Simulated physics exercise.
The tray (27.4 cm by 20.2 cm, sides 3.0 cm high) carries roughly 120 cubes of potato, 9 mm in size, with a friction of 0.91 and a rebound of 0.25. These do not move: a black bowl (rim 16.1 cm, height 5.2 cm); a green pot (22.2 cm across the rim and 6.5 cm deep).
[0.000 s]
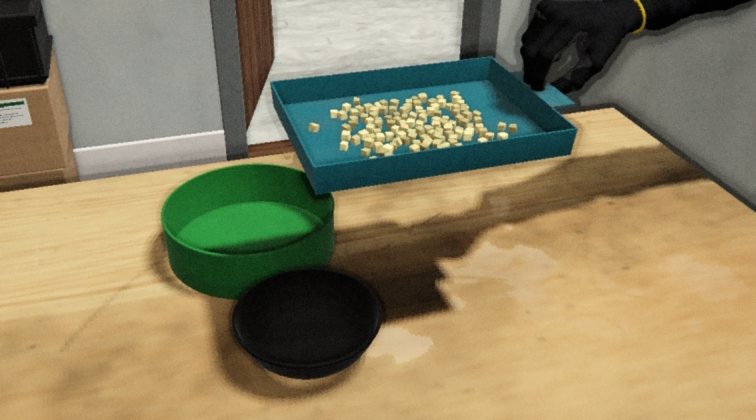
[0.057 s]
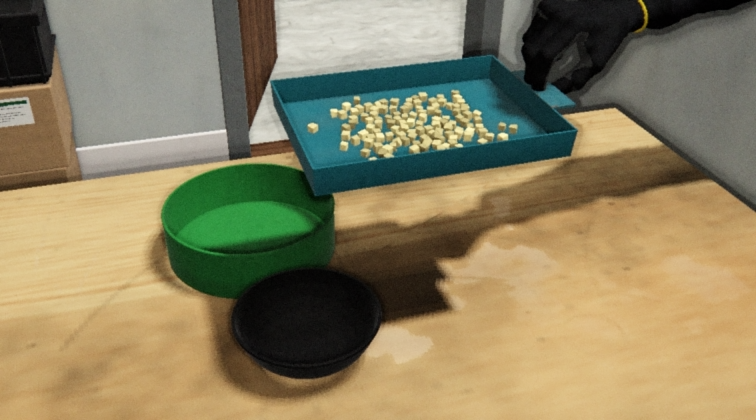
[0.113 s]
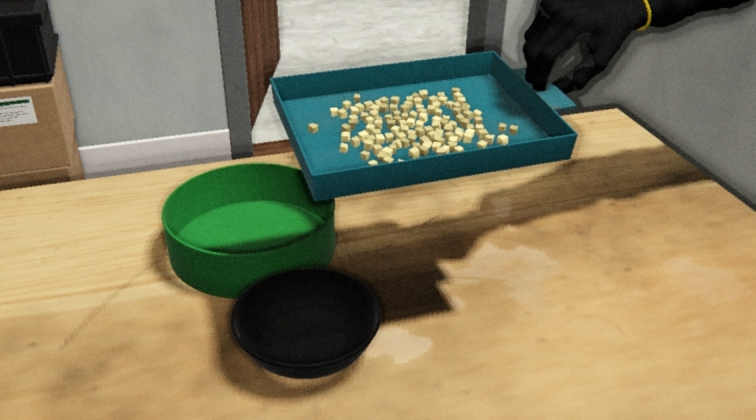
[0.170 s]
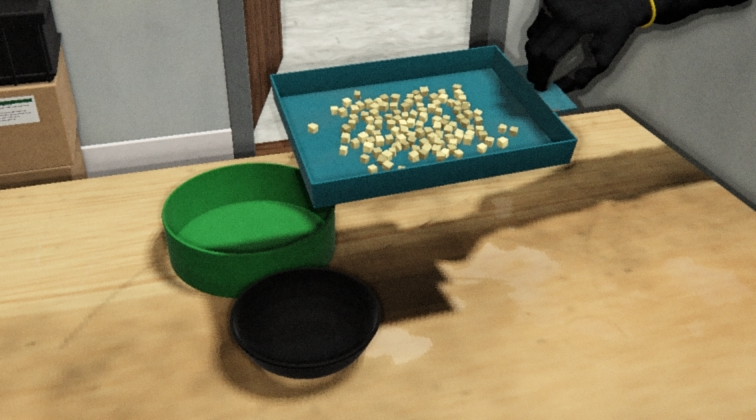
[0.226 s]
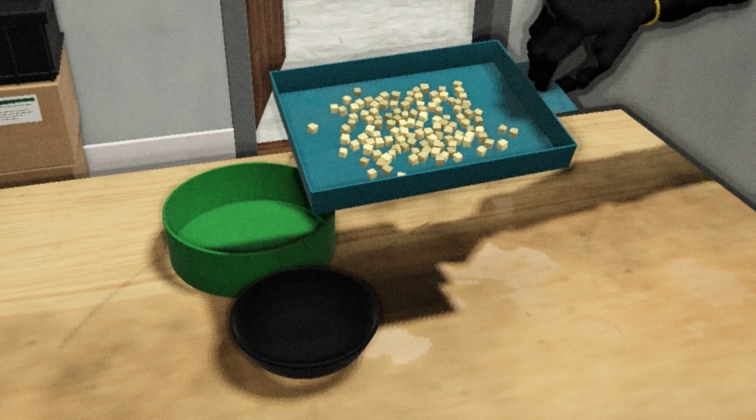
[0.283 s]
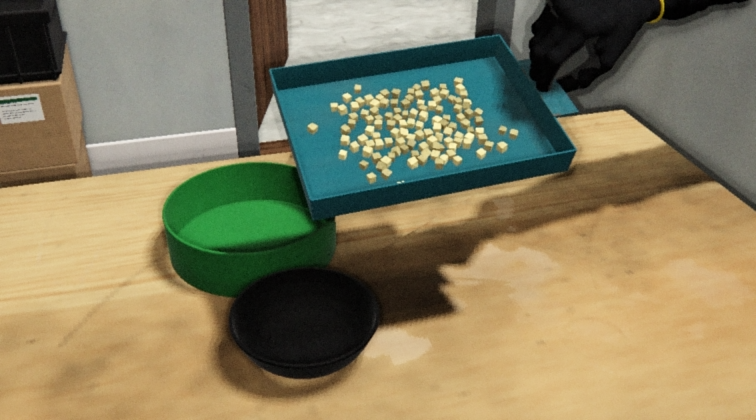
The footage shows a black-gloved hand holding a blue tray of small pale cubes above a wooden table, beside a green pot and a black bowl, as the tray gradually tilts toward its front side while the cubes barely shift.
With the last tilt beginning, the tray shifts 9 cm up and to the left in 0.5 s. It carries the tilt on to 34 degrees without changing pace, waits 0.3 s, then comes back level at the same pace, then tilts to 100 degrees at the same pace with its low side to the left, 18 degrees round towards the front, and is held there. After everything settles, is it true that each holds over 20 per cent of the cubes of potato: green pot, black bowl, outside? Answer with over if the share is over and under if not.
Green pot: Under, black bowl: Over, outside everything: Under.
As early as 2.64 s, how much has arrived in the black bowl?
Roughly 0 per cent at that moment.
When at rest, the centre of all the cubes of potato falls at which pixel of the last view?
The middle comes to rest at roughly (313, 335) in the last picture.
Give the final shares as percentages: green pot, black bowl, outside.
Green pot 0, black bowl 90, outside 10.
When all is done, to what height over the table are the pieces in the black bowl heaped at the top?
2.5 cm, give or take.
After 1.19 s, tilt 20 degrees; tray 100 %; middle of all pieces on or above the table near (414, 183).
Then, at 1.95 s, tilt 23 degrees; tray 100 %; middle of all pieces on or above the table near (350, 155).
Then, at 2.64 s, tilt 69 degrees; tray 100 %; middle of all pieces on or above the table near (332, 209).
Then, at 3.31 s, tilt 100 degrees; outside 5 %, black bowl 55 %, tray 35 %, in the air 5 %; middle of all pieces on or above the table near (331, 286).
In the end, at 4.5 s, outside 10 %, black bowl 90 %, tray 5 %, green pot 0 %.
